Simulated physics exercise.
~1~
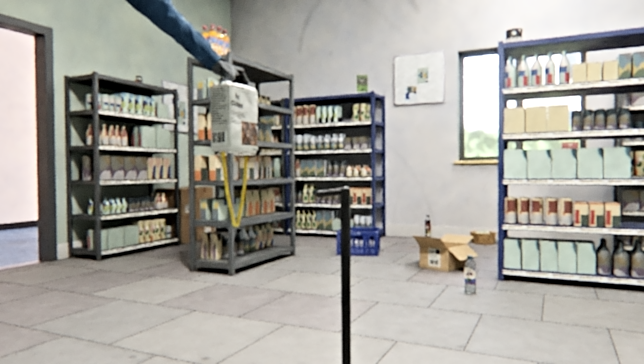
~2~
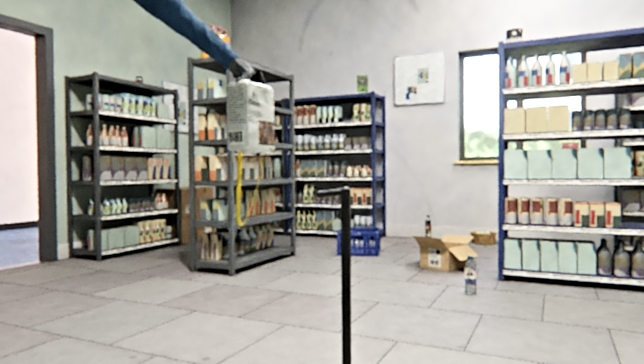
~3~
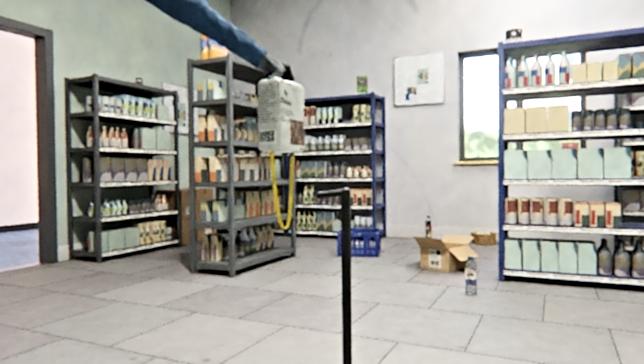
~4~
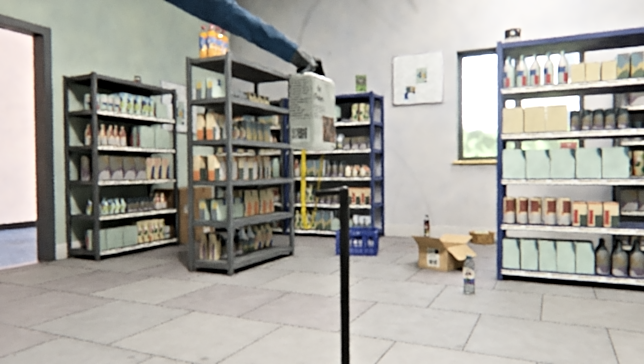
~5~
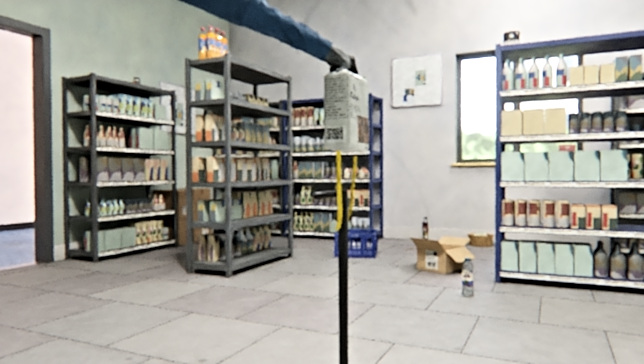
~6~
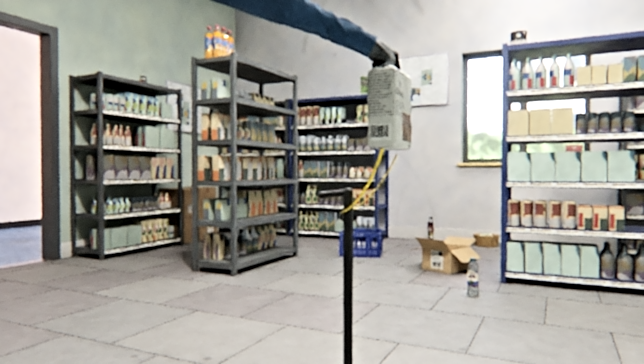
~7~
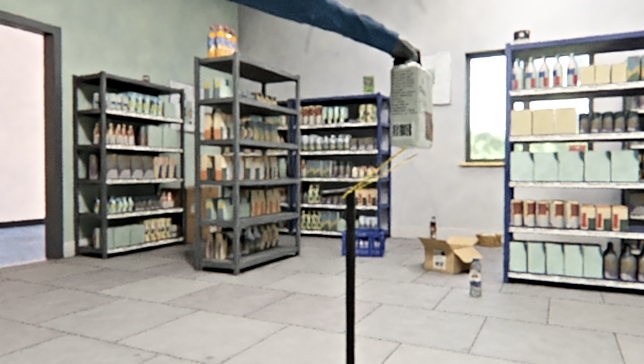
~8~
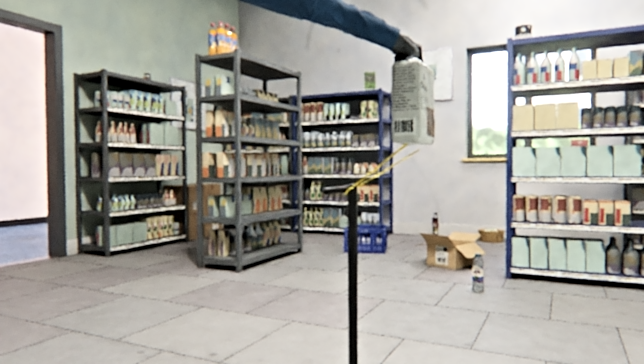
In a storeroom with a grey tiled floor, seen from across the room by a slightly swaying camera, dark and blue shelves hold rows of bottles and boxes. Open cardboard boxes and a blue crate sit on the floor, and a thin black post stands in the foreground. A blue-sleeved arm reaches in from the upper left, carrying a whitish sack with a yellow loop hanging beneath it. The arm moves the upright sack rightward, over the post and past it. The loop catches on the post and pulls taut at a slant, and the sack stops, held there just to the right.
